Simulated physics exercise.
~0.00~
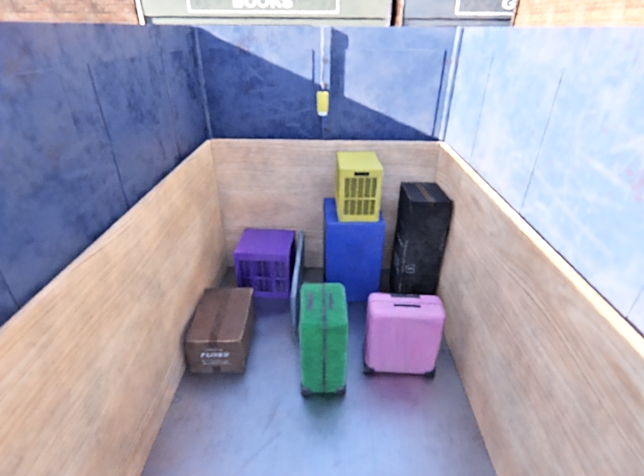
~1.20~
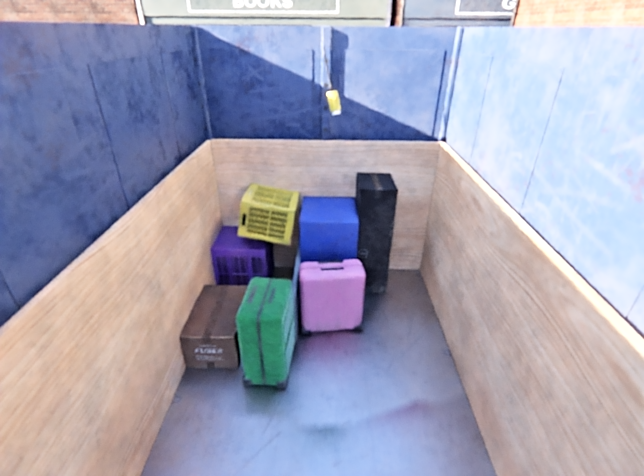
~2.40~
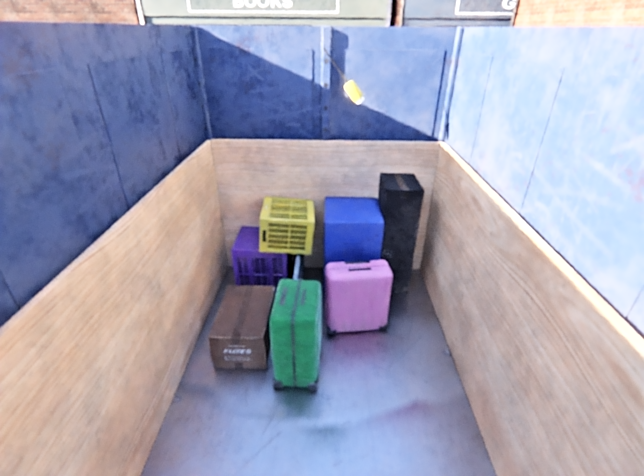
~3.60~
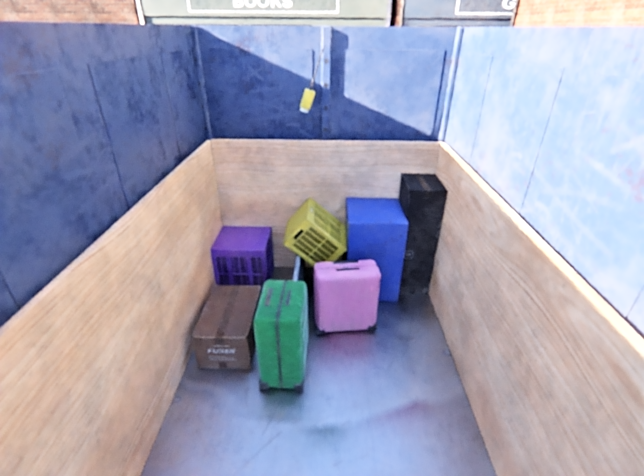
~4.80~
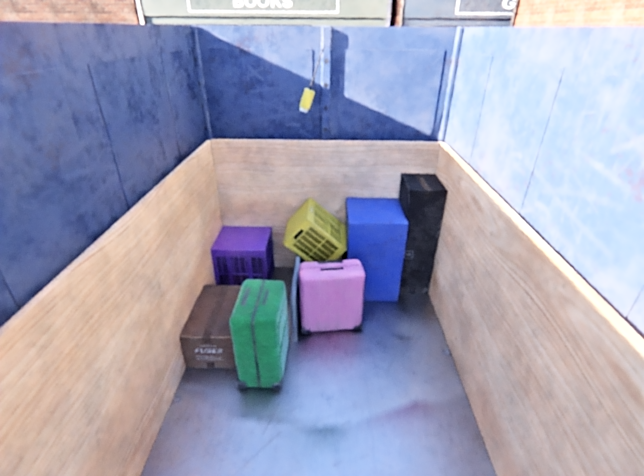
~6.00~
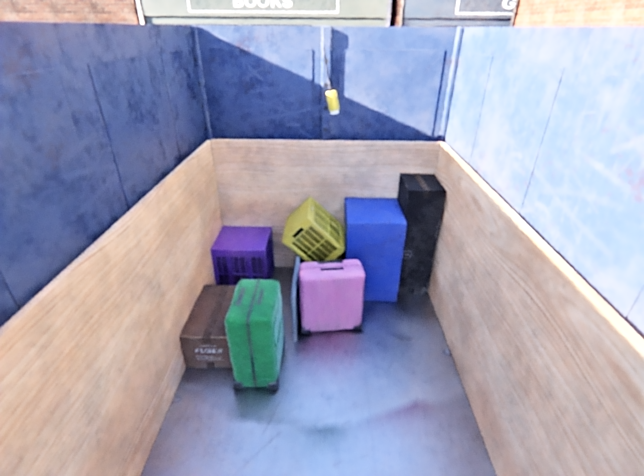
Black box, blue appliance, cases and crates sliding left, right and left again in a van, the yellow crate dropping and ending tilted.
